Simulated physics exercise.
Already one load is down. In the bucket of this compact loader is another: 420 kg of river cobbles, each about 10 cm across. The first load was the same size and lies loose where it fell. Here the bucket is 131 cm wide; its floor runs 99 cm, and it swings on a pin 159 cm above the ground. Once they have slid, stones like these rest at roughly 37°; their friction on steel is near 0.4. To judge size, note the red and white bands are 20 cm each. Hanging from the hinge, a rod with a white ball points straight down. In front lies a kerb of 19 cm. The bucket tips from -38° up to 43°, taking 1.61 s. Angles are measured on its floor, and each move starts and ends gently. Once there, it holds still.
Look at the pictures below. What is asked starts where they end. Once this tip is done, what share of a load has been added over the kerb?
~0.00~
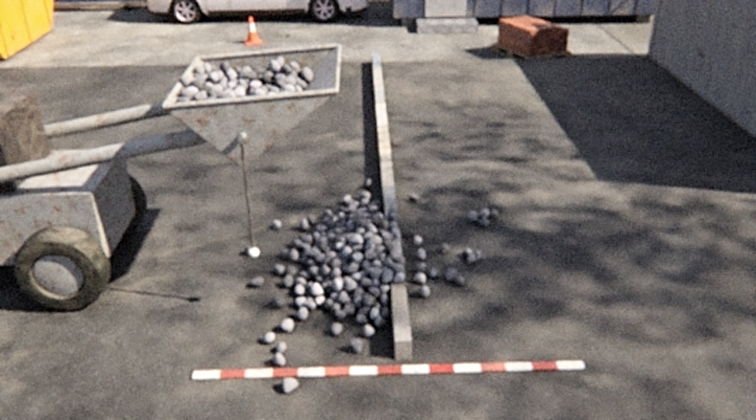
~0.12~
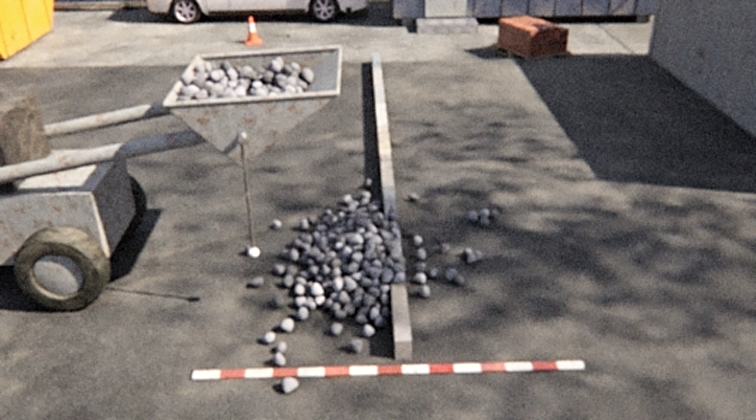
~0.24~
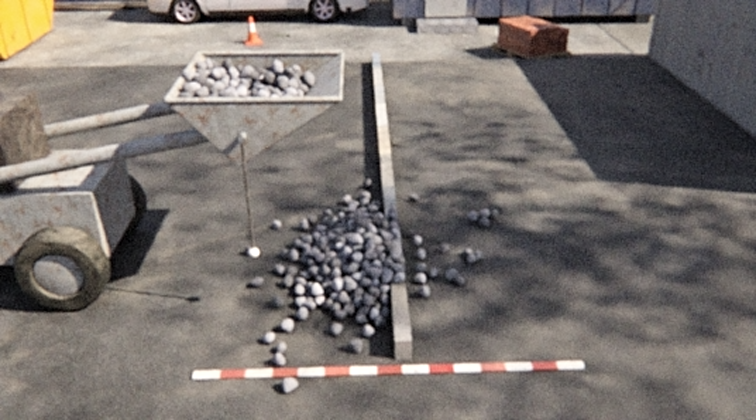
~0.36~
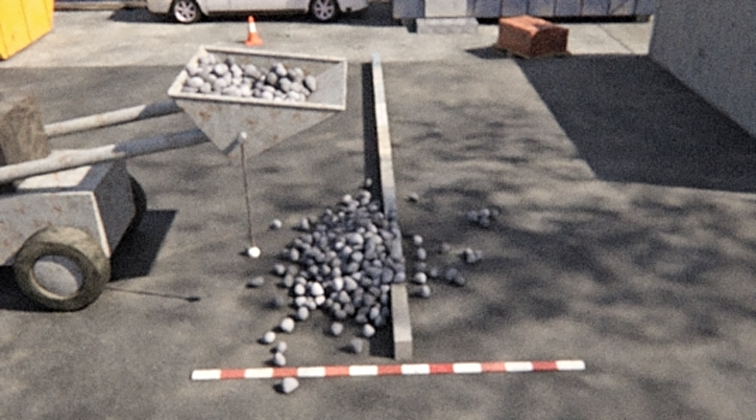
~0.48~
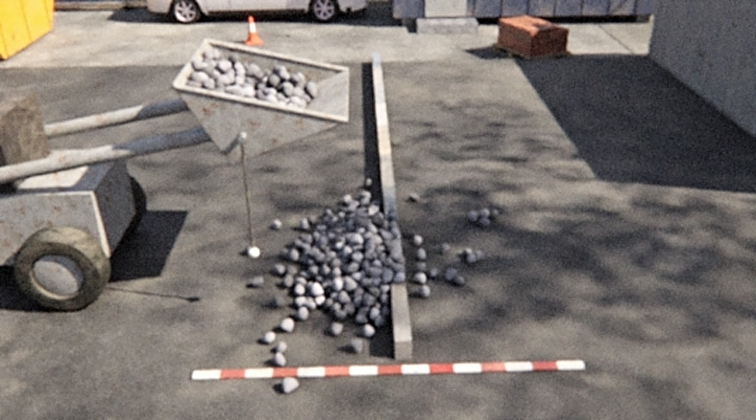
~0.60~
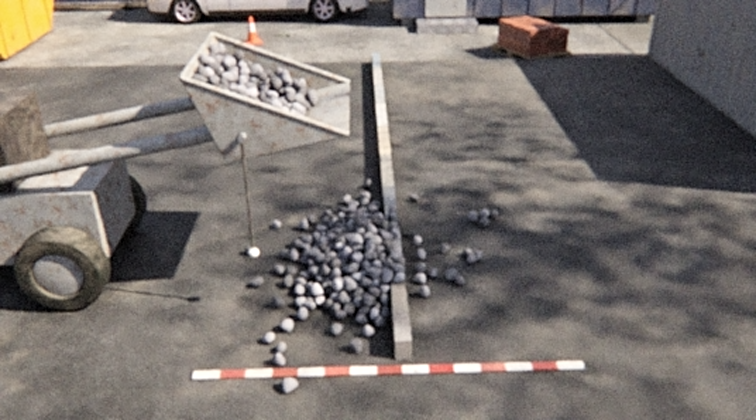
About 24 per cent.
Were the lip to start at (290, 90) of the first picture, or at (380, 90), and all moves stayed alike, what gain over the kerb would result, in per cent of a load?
I'd expect near 0 per cent first and near 75 per cent next.
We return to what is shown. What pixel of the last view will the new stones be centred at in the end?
They settle centred around (364, 248).
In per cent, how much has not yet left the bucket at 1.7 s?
I'd say about 30 per cent.
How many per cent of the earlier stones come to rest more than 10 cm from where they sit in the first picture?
I'd say roughly 15 per cent of them.
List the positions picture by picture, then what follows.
In the first picture, lip at (337, 91), floor tilted -38°, highest stones at (250, 71). The earlier load is highest near (366, 234), 29 cm above ground level, 94 % on this side of the kerb, 6 % over the kerb.
In the second picture, the bucket is at -37°, its lip at (338, 93); the top of the load is at (240, 72); the stones move at 0.1 m/s on average.
In the third picture, lip at (341, 99), floor tilted -33°, highest stones at (224, 71); the stones move at 0.1 m/s on average.
In the fourth picture, the bucket is at -28°, its lip at (344, 109); the top of the load is at (213, 66); the stones move at 0.2 m/s on average.
In the fifth picture, the bucket is at -21°, its lip at (347, 121); the top of the load is at (216, 61); the stones move at 0.2 m/s on average.
In the sixth picture, lip at (348, 134), floor tilted -13°, highest stones at (221, 57); the stones move at 0.3 m/s on average.
After 1.2 s the floor is at 31°; in per cent of one load, 99 in the bucket, 95 on this side of the kerb, 6 over the kerb; the foremost stones are at (477, 238).
After 1.7 s the floor is at 43°; in per cent of one load, 29 in the bucket, 165 on this side of the kerb, 6 over the kerb; the foremost stones are at (477, 238).
After 2.1 s the floor is at 43°; in per cent of one load, 0 in the bucket, 180 on this side of the kerb, 20 over the kerb; the foremost stones are at (477, 230).
After 4.9 s the floor is at 43°; in per cent of one load, 0 in the bucket, 171 on this side of the kerb, 29 over the kerb; the foremost stones are at (542, 231). Net gain over the kerb, 24.
